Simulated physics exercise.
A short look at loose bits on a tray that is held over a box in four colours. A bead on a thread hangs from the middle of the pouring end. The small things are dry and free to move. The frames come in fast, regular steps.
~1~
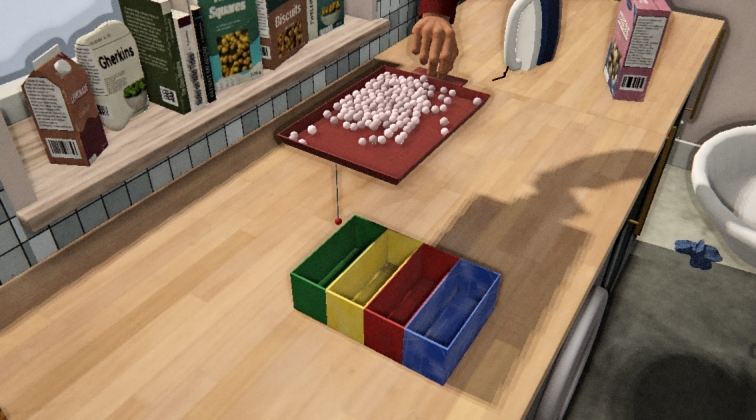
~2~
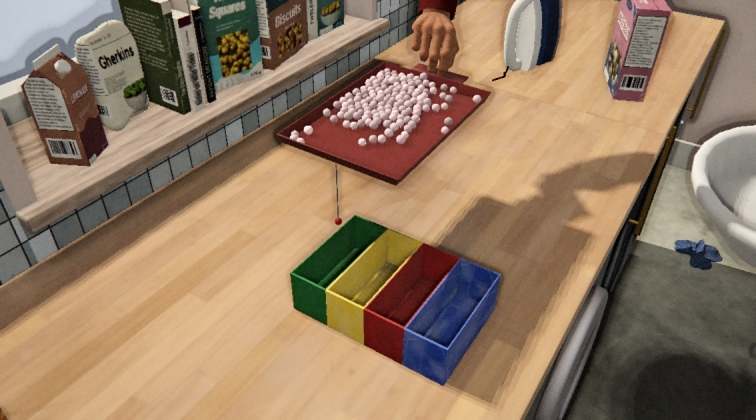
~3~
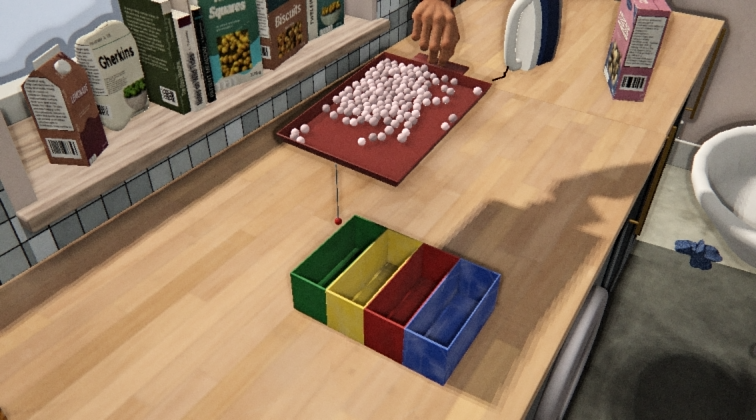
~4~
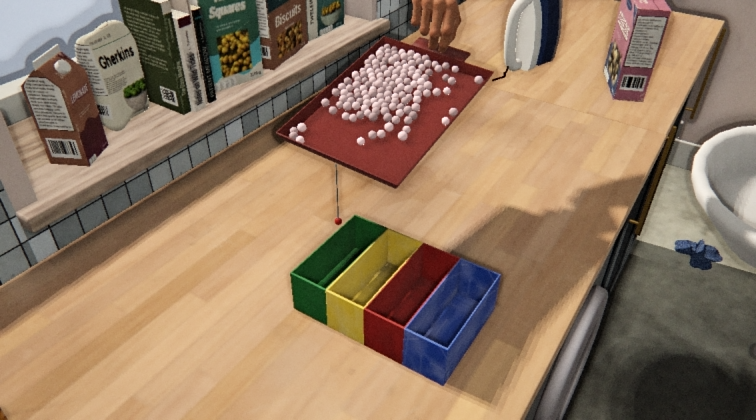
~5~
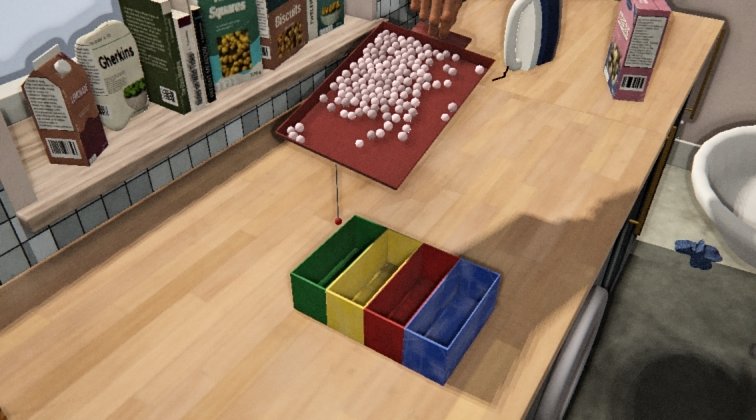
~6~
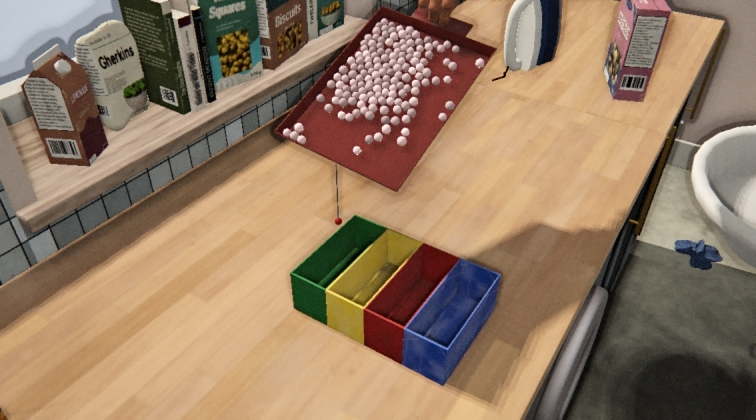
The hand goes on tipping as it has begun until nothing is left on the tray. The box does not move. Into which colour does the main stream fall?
Fullest: The yellow cell.
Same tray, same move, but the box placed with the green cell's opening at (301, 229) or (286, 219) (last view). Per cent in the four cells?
First some 90, then 70 per cent.
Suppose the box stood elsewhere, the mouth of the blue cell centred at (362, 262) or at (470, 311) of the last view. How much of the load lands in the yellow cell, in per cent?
The first gives 0 %, the second 50 %.
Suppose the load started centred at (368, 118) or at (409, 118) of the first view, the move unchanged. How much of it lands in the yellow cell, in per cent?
Roughly 50 per cent, and 50 per cent.
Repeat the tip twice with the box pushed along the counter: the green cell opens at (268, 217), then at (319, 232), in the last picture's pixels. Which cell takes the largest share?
At the first place blue, at the second that red cell.
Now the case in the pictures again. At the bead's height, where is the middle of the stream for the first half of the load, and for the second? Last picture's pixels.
Early half (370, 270), late half (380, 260).
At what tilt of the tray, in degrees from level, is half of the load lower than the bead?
At some 70 degrees.
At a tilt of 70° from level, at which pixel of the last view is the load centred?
Roughly at (364, 258).
Soon, tray tipped steeply; about a quarter on the tray; about a quarter in the yellow cell; a small part in the red cell; a small part in the green cell; about a third falling or outside the box.
A while on, tray tipped past a quarter turn; about half in the yellow cell; about a quarter in the red cell; about a quarter in the green cell; a stray few in the blue cell; about a quarter falling or outside the box.
Towards the end, tray tipped past a quarter turn; about half in the yellow cell; about a quarter in the red cell; about a quarter in the green cell; a stray few in the blue cell; about a quarter falling or outside the box.
Finally, tray tipped past a quarter turn; about half in the yellow cell; about a quarter in the red cell; about a quarter in the green cell; a stray few in the blue cell; about a quarter outside the box.
